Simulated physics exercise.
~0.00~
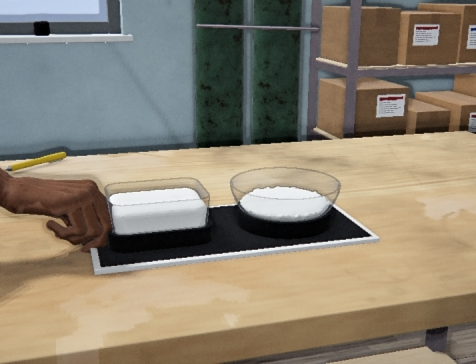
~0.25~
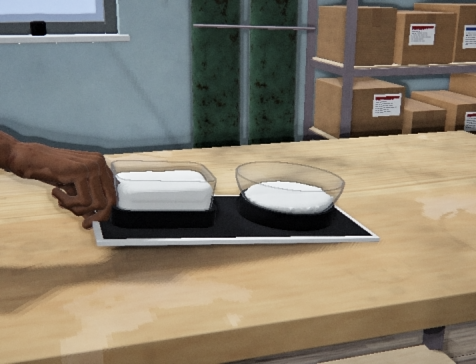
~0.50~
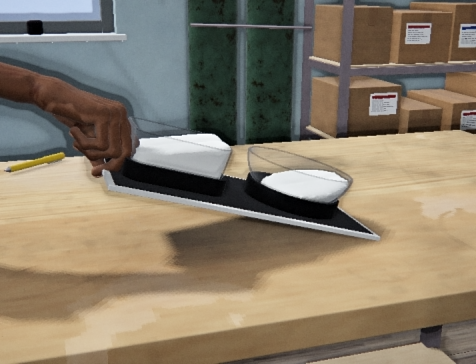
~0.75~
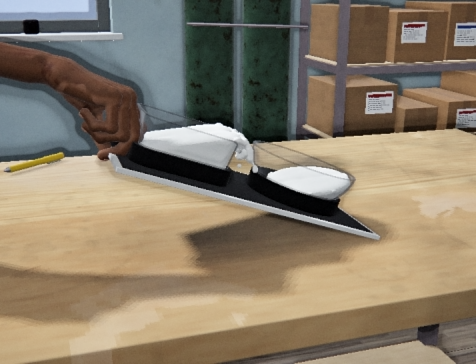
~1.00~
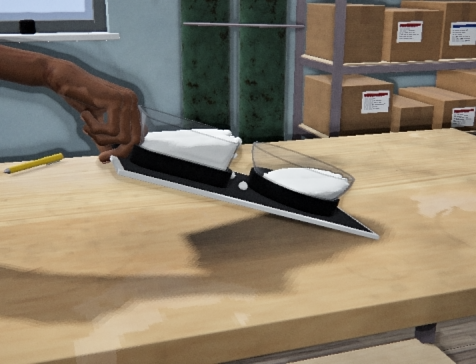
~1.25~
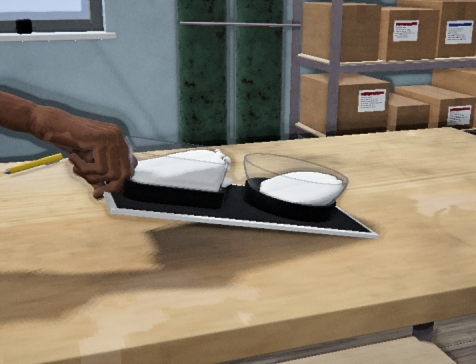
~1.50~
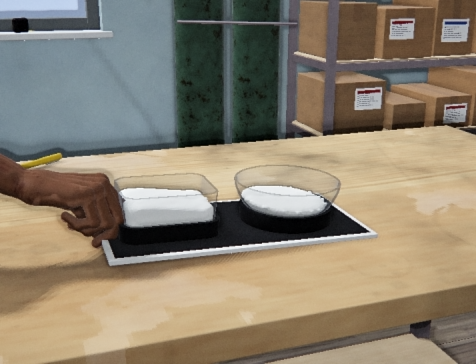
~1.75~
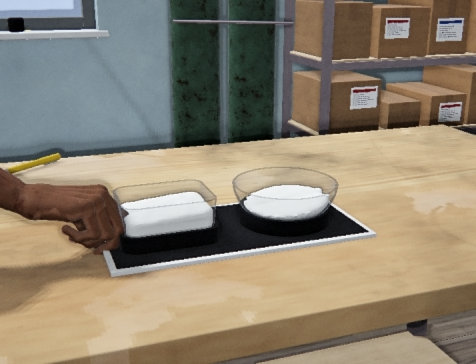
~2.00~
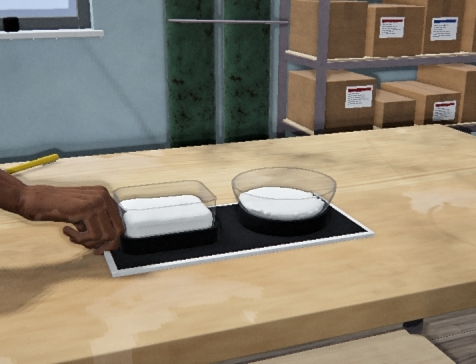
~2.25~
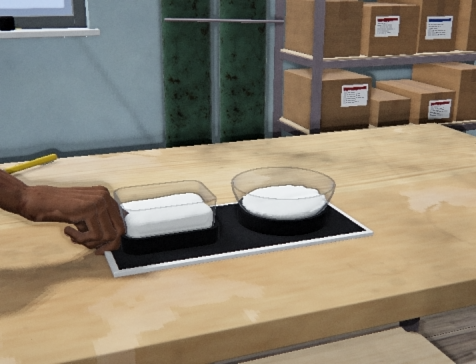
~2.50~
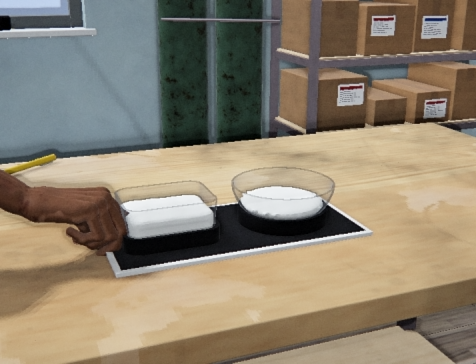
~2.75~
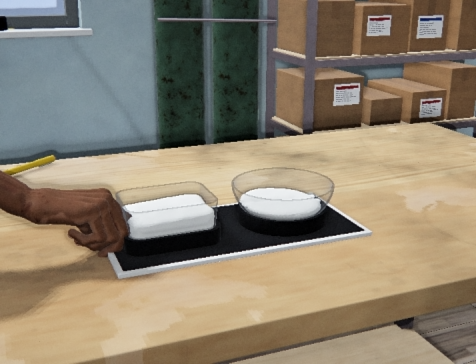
A hand tilts up the tray's left end, spilling milk from the tub, then lowers it.
